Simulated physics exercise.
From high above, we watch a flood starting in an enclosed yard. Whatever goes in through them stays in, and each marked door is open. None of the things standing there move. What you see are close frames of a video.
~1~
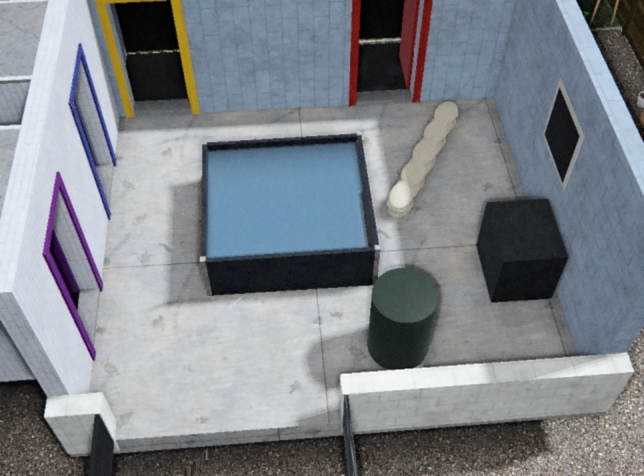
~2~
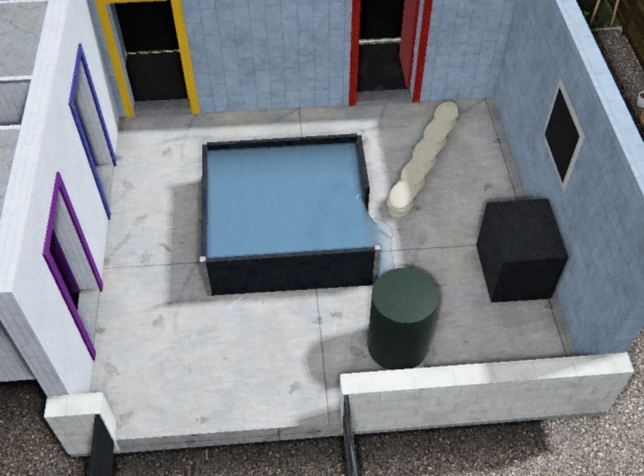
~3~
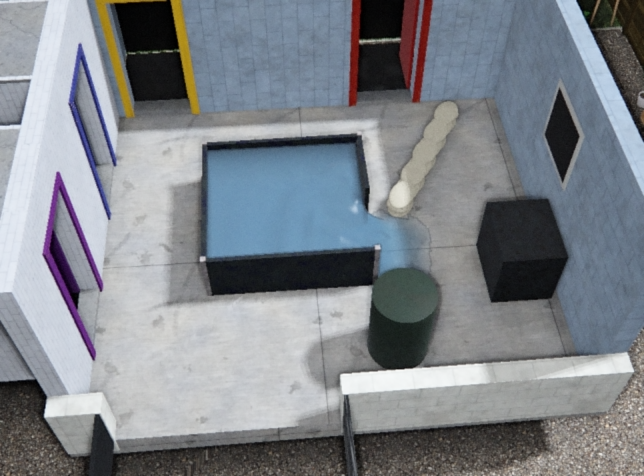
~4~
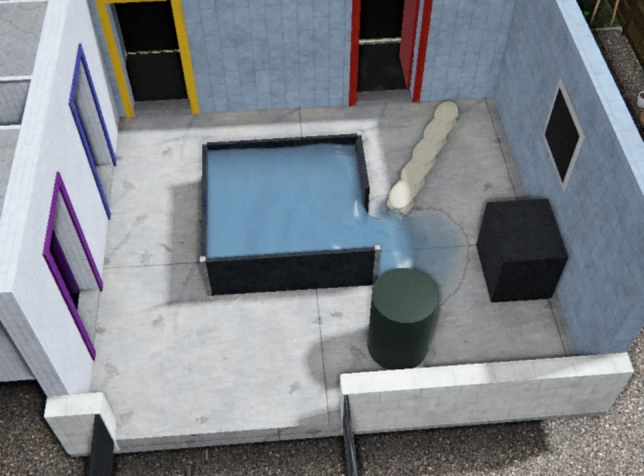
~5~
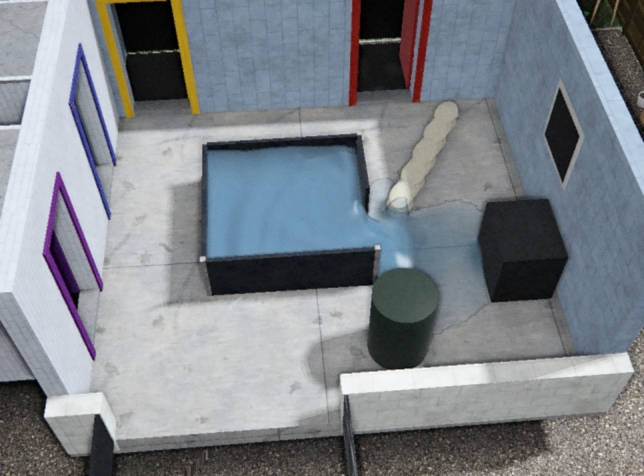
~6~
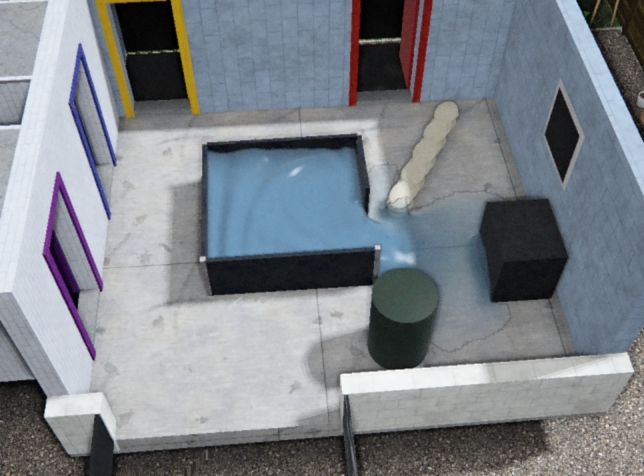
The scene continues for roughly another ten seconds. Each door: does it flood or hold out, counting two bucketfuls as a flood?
Yellow door holds out, blue door holds out, purple door holds out, red door holds out.
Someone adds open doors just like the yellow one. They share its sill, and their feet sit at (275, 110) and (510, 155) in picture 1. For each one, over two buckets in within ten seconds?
In order: Falls short, exceeds it.
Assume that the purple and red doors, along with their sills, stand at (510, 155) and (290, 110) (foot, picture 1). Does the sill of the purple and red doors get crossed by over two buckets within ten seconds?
Purple is flooded, red is not flooded.
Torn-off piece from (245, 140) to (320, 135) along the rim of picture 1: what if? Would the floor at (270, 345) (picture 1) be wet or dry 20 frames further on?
Answer: Free of water.
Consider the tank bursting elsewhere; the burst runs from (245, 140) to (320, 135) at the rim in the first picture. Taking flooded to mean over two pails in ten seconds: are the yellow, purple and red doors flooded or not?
Well, I'd say the yellow door breaks the threshold, while the purple door comes in lower and the red door breaks the threshold.
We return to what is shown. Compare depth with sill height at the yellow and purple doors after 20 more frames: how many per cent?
Near 0 and 0 per cent, in that order.
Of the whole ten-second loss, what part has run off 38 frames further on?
About 30 per cent.
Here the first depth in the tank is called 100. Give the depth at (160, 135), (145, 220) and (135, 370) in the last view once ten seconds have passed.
Respectively 14, 12 and 16 per cent.
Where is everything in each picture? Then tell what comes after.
In the first frame, the open tank at (286, 197) is whole and still.
In the second frame, the front is at (376, 223), out from the gap at (368, 242).
In the third frame, the front is at (415, 224), out from the gap at (368, 243).
In the fourth frame, water pours out at (368, 244) and has run to (456, 232).
In the fifth frame, water pours out at (368, 243) and has run to a hidden place.
In the sixth frame, water pours out at (368, 243) and has run to a hidden place.
A moment on, water covers 20 % of the floor; the yellow door not reached, the blue door not reached, the purple door not reached, the red door not reached.
Next, water covers 30 % of the floor; the yellow door not reached, the blue door not reached, the purple door not reached, the red door not reached.
Then, water covers 50 % of the floor; the yellow door not reached, the blue door not reached, the purple door not reached, the red door wet at the sill, nothing in.
Later, water covers 90 % of the floor; the yellow door wet at the sill, nothing in, the blue door wet at the sill, nothing in, the purple door wet at the sill, nothing in, the red door under two buckets in.
In the end, water covers 95 % of the floor; the yellow door wet at the sill, nothing in, the blue door wet at the sill, nothing in, the purple door under two buckets in, the red door under two buckets in.
